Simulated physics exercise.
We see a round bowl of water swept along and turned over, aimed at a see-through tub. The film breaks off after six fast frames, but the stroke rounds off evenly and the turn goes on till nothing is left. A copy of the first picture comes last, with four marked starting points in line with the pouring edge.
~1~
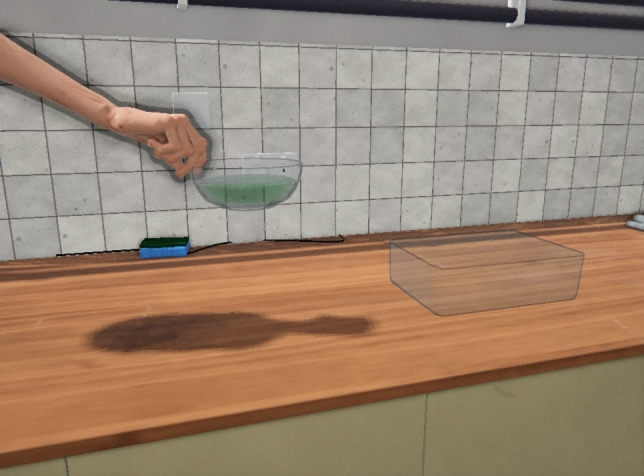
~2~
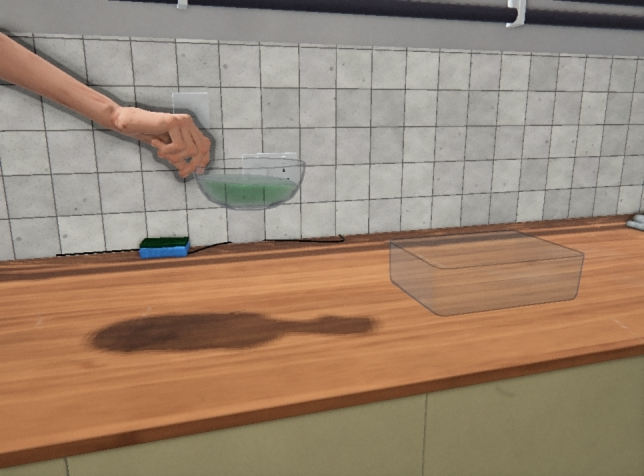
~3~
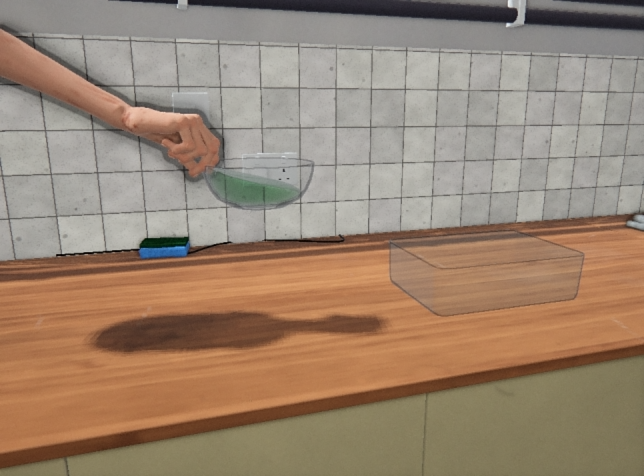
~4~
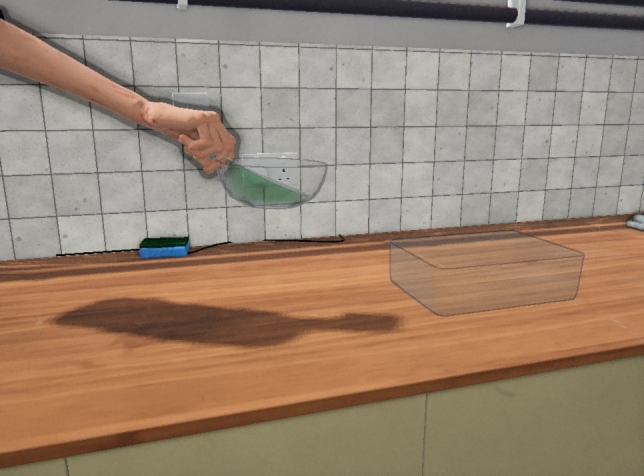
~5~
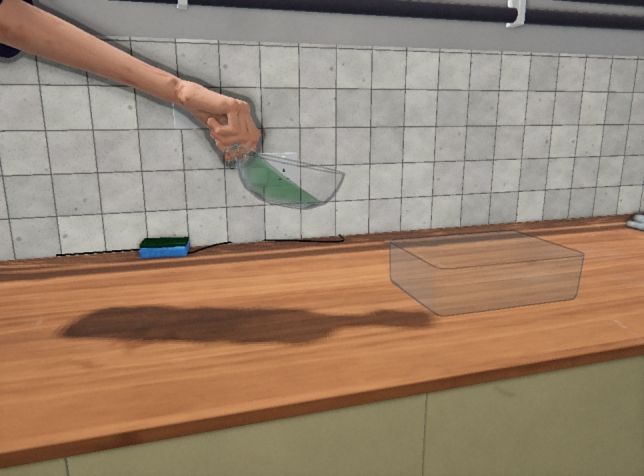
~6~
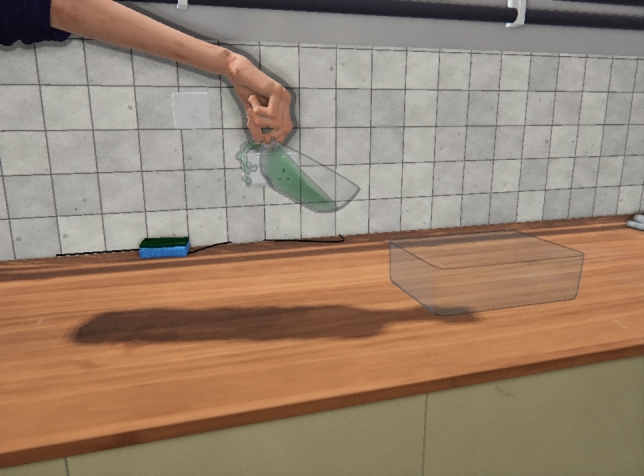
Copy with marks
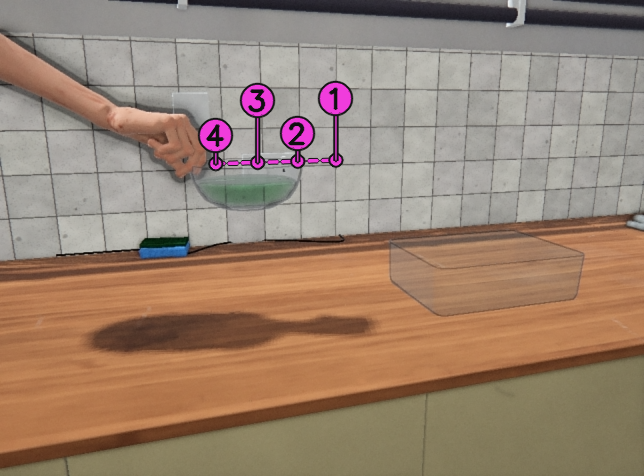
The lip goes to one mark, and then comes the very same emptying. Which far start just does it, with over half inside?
Choose 1.
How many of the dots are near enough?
One.
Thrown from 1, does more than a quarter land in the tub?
Yes.
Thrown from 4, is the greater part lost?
Yes, that goes wrong.
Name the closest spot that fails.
Here it is spot 2.
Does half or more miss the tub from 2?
Yes, it does.
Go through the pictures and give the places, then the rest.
Upright, lip at (299, 161); tub from (432, 316) to (574, 298); nothing has left yet, in the first frame.
Upright, lip at (302, 161); nothing has left yet, in the second frame.
Upright, lip at (310, 160); nothing has left yet, in the third frame.
Tipped about 2°, lip at (324, 162); water is over the rim, down to (231, 161), in the fourth frame.
Tipped about 13°, lip at (341, 171); water is over the rim, down to (231, 167), in the fifth frame.
Tipped about 30°, lip at (356, 187); water is over the rim, down to (248, 184), in the sixth frame.
In magenta, 1 at (335, 160); 2 at (297, 161); 3 at (257, 162); 4 at (215, 163).
With 1, about 65 % lands in the tub, 26 % falls short and 8 % goes beside or beyond.
With 2, about 26 % lands in the tub, 71 % falls short and 3 % goes beside or beyond.
With 3, about 0 % lands in the tub, 98 % falls short.
With 4, about 0 % lands in the tub, 100 % falls short.
